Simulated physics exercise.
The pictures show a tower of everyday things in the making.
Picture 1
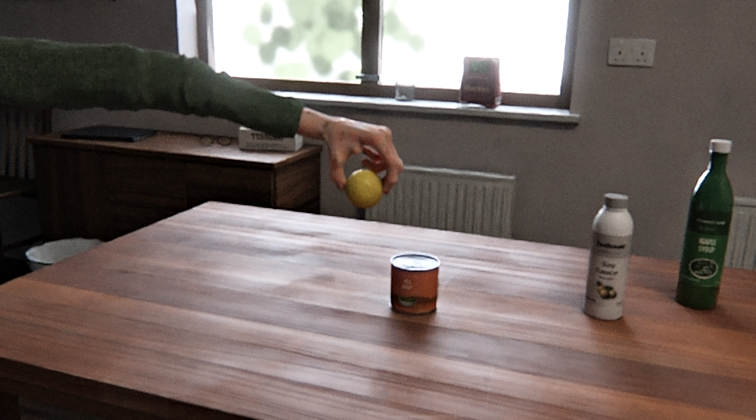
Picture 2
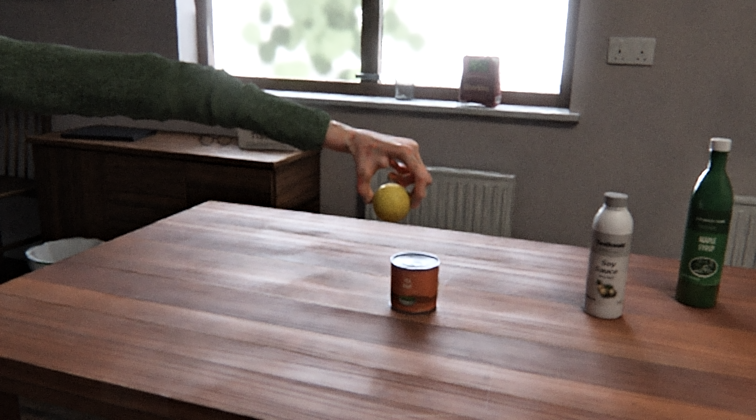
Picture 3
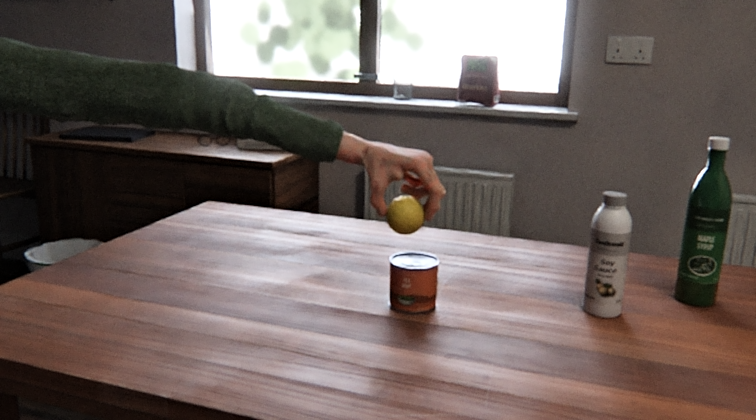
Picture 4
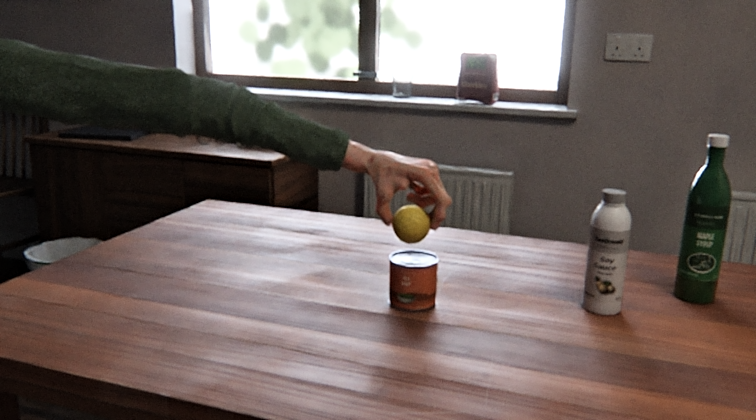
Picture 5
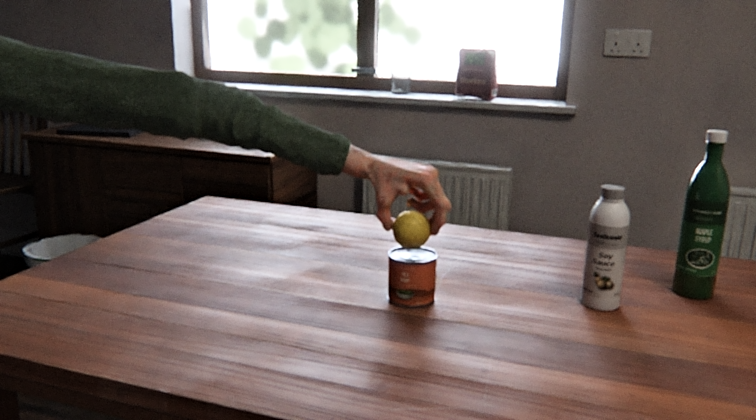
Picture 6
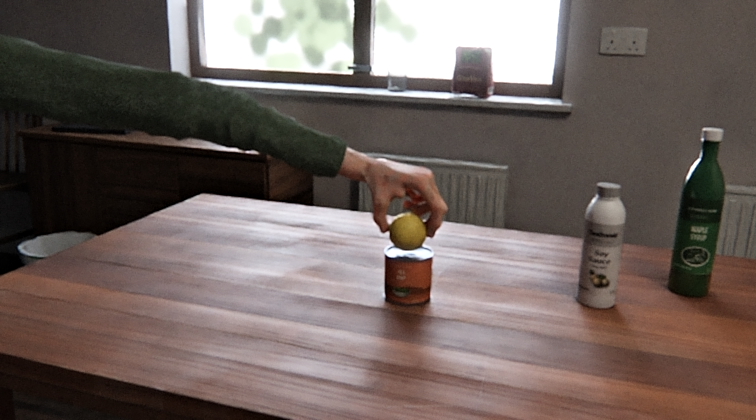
On a wooden table in front of a bright window, an orange tin stands to the left of a white bottle and a green bottle. A hand in a green sleeve moves a yellow lemon slightly right and lowers it onto the tin, the fingers still holding it.
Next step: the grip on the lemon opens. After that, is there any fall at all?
No, none of it tumbles.
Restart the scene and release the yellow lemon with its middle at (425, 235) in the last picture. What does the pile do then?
After that, the pile stays intact.
Then, 0.20 s after the last picture, nothing has stirred.
Then, 0.60 s after the last picture, yellow lemon resting near (408, 233).
At rest, all 4 in place. Seen from the same camera at the end, yellow lemon near (408, 233). The pile holds.
